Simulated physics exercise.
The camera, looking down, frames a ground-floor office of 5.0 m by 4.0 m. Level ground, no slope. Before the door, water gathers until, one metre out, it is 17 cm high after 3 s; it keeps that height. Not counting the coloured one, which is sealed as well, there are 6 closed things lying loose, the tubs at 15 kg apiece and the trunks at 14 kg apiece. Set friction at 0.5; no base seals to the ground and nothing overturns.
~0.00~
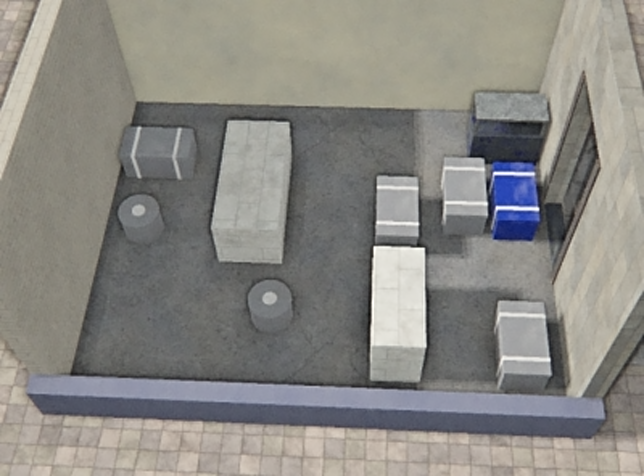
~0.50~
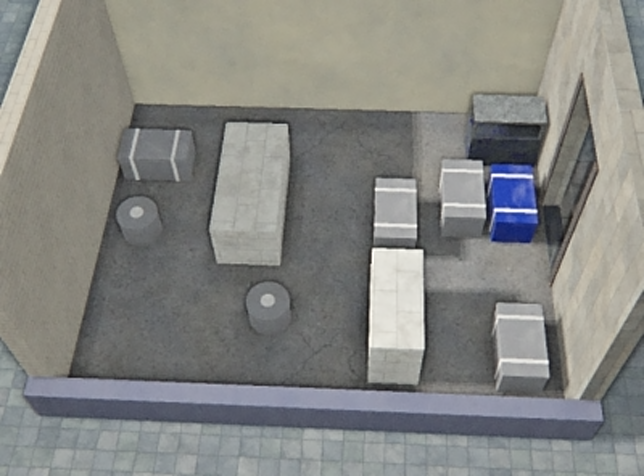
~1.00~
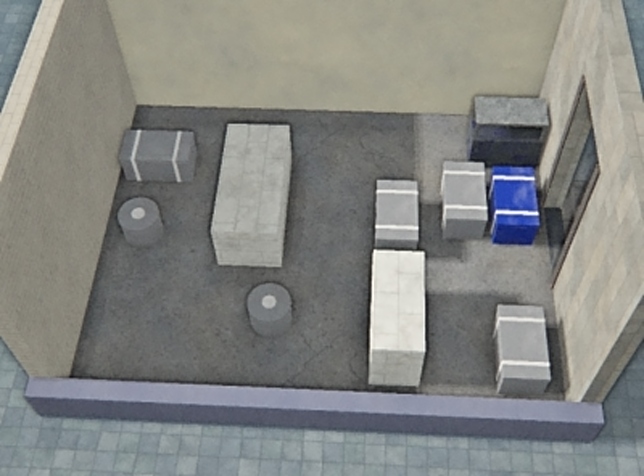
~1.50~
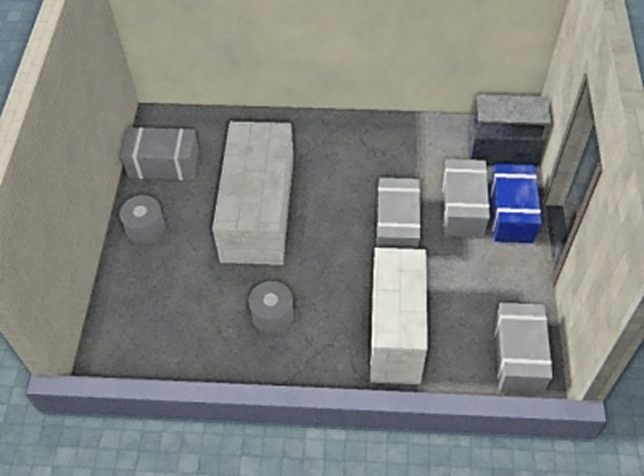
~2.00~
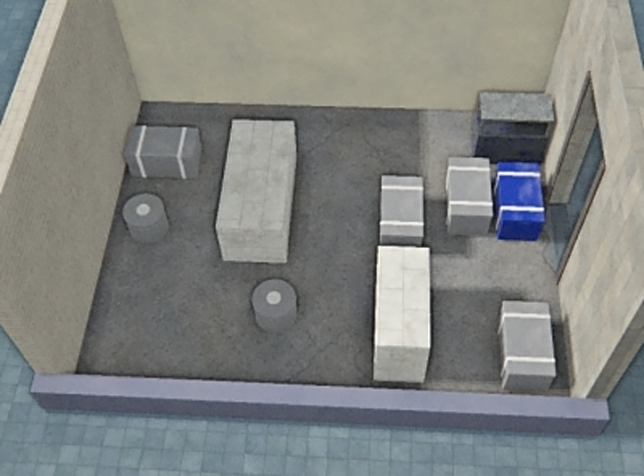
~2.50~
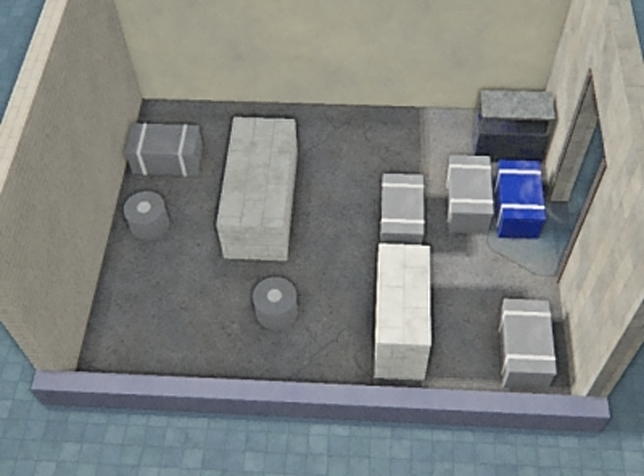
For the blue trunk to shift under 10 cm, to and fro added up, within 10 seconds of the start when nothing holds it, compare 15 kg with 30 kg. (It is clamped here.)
No listed ballast does the job.
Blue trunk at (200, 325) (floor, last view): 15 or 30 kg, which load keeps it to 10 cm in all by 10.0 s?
The answer: Either weight will do.
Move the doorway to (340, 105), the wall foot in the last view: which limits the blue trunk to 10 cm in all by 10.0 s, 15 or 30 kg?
Under that change the small mass suffices.
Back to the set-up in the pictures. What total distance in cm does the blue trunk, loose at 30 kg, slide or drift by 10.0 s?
The distance adds up to about 120 cm.
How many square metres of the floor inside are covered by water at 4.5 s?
Roughly 4.5 m2.
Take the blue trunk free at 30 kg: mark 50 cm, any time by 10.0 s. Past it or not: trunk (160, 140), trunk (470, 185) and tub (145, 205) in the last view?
Reading the three in turn gives not surpassed, surpassed and not surpassed.
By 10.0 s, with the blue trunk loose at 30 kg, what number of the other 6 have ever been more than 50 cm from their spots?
2 of them.
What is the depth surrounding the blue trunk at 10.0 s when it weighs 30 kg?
Depth: Approx. 5 cm.
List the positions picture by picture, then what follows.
The first frame shows the blue trunk at (516, 191), on the bottom; 0.0 m2 under water; 0 of 7 have shifted.
The second frame shows the blue trunk at (514, 193) rests on the ground; 0.0 m2 under water; 0 of 7 have shifted.
The third frame shows the blue trunk at (516, 195), on the bottom; water covers 0.0 m2; 0 of 7 have shifted.
The fourth frame shows the blue trunk at (518, 193) rests on the ground; water covers 0.0 m2; 0 of 7 have shifted.
The fifth frame shows the blue trunk at (521, 191), on the bottom; 0.0 m2 under water; 0 of 7 have shifted.
The sixth frame shows the blue trunk at (522, 189) rests on the ground; 0.3 m2 under water; 0 of 7 have shifted.
After 3.5 s the blue trunk would be 12 cm from its start with 15 kg and 7 cm from its start with 30 kg; 4 cm of water round it then.
After 4.5 s the blue trunk would be 41 cm from its start with 15 kg and 30 cm from its start with 30 kg; 5 cm of water round it then.
After 7.0 s the blue trunk would be 150 cm from its start with 15 kg and 76 cm from its start with 30 kg; 6 cm of water round it then.
After 10.0 s the blue trunk would be 186 cm from its start with 15 kg and 115 cm from its start with 30 kg; 5 cm of water round it then.
